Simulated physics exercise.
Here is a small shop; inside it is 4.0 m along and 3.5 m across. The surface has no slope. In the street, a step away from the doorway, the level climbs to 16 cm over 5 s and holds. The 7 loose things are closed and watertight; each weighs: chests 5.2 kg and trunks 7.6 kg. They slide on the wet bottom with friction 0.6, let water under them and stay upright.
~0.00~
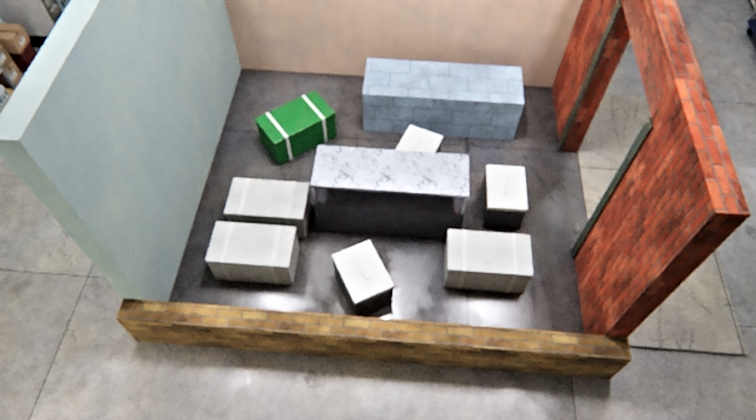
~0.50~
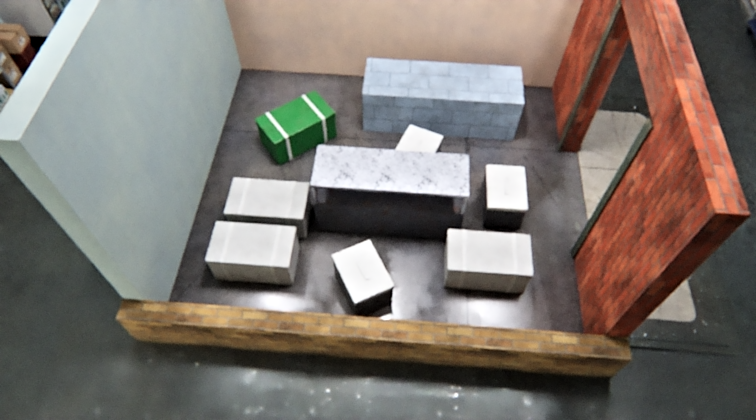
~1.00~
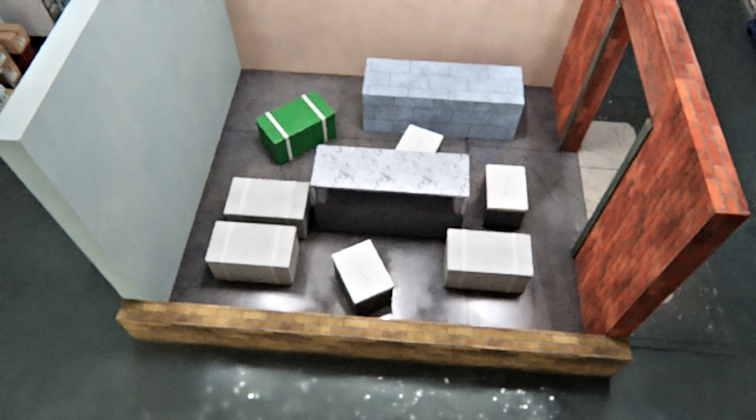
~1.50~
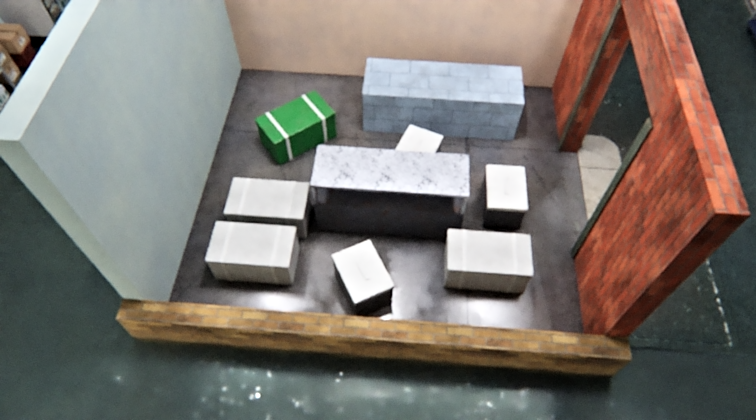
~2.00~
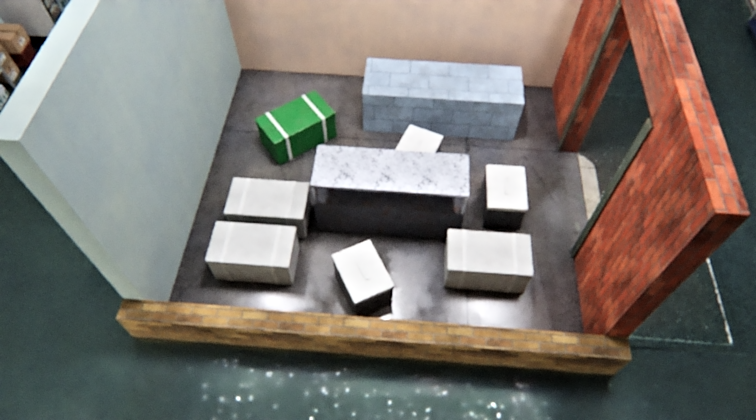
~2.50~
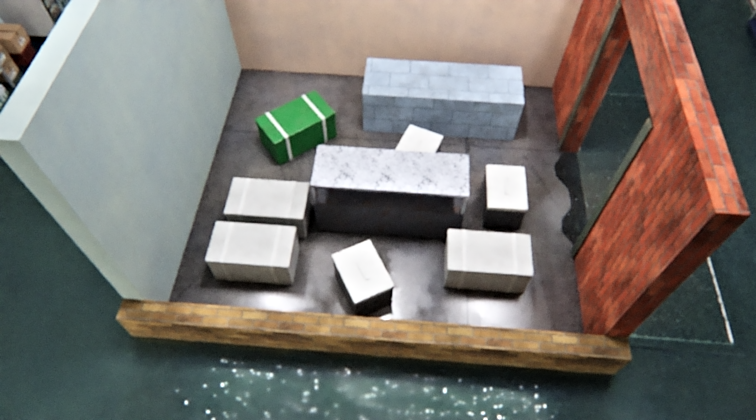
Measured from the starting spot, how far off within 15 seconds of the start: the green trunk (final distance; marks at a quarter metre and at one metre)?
Green trunk slides a little.
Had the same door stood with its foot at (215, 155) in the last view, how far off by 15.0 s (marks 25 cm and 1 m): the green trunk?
Then the green trunk travels far.
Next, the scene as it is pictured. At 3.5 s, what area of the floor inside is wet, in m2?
Some 1.0 m2.
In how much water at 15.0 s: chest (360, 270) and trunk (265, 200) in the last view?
About 11 and 11 cm.
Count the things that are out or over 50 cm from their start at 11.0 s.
I count 3.
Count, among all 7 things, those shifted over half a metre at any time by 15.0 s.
I count 7.
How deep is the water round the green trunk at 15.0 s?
Roughly 9 cm.
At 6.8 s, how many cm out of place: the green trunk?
Roughly 20 cm by then.
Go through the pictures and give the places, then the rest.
The first frame shows the green trunk at (295, 116), on the bottom; 0.0 m2 under water; 0 of 7 have shifted.
The second frame shows the green trunk at (295, 116) rests on the ground; water covers 0.0 m2; 0 of 7 have shifted.
The third frame shows the green trunk at (295, 116) rests on the ground; water covers 0.0 m2; 0 of 7 have shifted.
The fourth frame shows the green trunk at (295, 116) rests on the ground; 0.0 m2 under water; 0 of 7 have shifted.
The fifth frame shows the green trunk at (295, 116) rests on the ground; 0.0 m2 under water; 0 of 7 have shifted.
The sixth frame shows the green trunk at (295, 116), on the bottom; 0.0 m2 under water; 0 of 7 have shifted.
After 3.5 s the green trunk is near (295, 116), 0.0 m from its start, aground; 0 afloat.
After 6.8 s the green trunk is near (281, 107), 0.2 m from its start, aground; 3 afloat.
After 11.0 s the green trunk is near (333, 69), 0.9 m from its start, afloat; 7 afloat.
After 15.0 s the green trunk is near (328, 86), 0.5 m from its start, afloat; 7 afloat.
